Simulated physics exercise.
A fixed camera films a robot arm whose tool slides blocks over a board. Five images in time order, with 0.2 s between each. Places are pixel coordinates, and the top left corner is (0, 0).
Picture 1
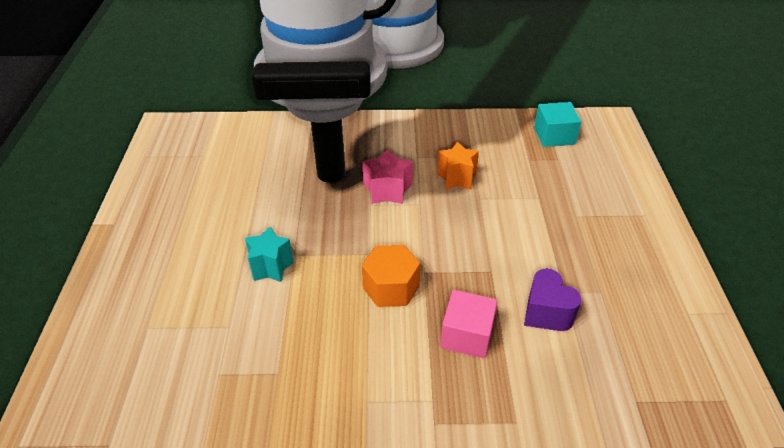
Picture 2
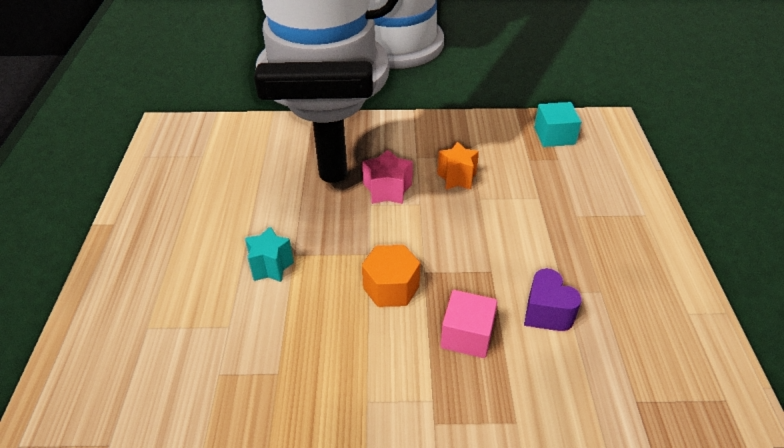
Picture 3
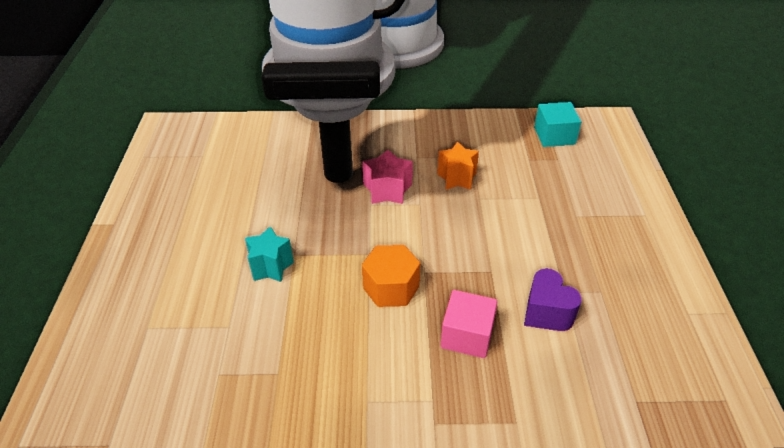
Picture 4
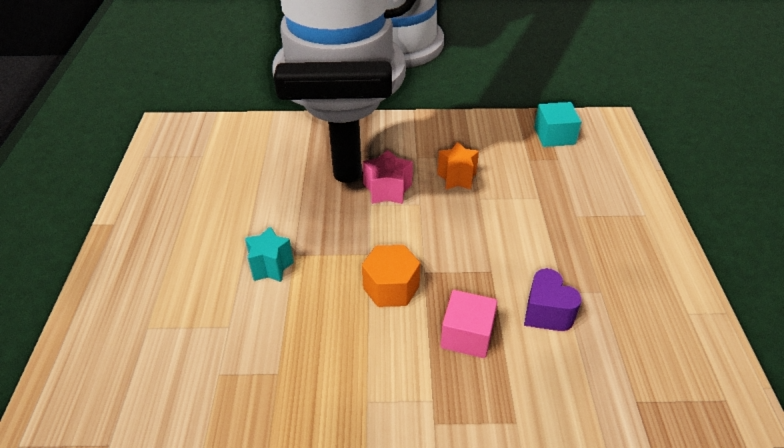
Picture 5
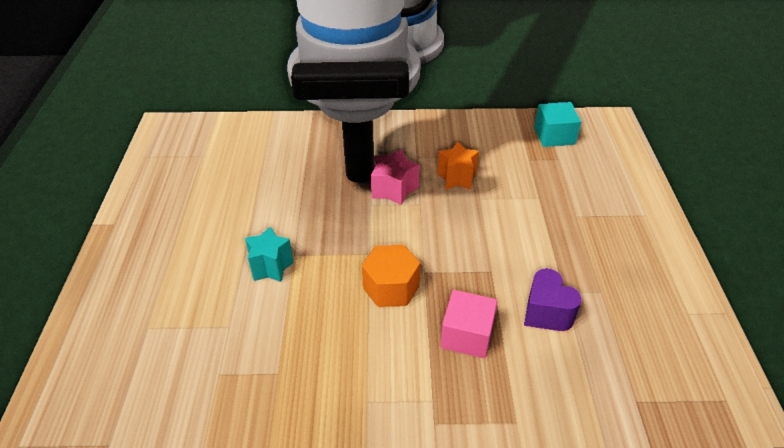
Robot arm with a black rod sliding right across a wooden board and nudging a pink star-shaped block slightly to the right.
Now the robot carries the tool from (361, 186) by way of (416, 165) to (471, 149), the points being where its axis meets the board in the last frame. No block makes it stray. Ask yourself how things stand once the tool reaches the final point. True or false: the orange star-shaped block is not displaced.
The statement is true.
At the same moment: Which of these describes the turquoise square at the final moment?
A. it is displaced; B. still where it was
That would be B.
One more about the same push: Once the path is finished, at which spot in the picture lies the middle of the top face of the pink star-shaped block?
The centre of its top will be at (425, 162).
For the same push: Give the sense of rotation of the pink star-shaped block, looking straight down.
I'd predict that, seen from above, the pink star-shaped block rotates clockwise.
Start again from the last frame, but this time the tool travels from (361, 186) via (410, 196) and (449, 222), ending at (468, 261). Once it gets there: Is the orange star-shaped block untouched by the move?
The answer is no.
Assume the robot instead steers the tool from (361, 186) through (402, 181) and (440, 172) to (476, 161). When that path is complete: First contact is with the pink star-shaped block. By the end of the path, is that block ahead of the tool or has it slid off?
As far as I can tell, the pink star-shaped block has dropped away to the side or behind.
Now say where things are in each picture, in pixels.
Tip of the tool (332, 174), middles of tops, pink star-shaped block (387, 166), orange star-shaped block (459, 155), turquoise square (560, 112), in the first frame.
Tool (333, 174), nothing pushed, in the second frame.
Tool (339, 174), nothing pushed, in the third frame.
Tool (348, 174), nothing pushed, in the fourth frame.
Tool (360, 174), pink star-shaped block (393, 165), orange star-shaped block (459, 155), turquoise square (560, 112), in the fifth frame.
What follows on the original path. One third of the way, tool (399, 158); pink star-shaped block (420, 163), turned 50° clockwise.
Two thirds of the way, tool (435, 146); pink star-shaped block (425, 162), turned 70° clockwise.
At the end, tool (472, 136); pink star-shaped block (425, 162), turned 70° clockwise; orange star-shaped block unmoved; turquoise square unmoved.
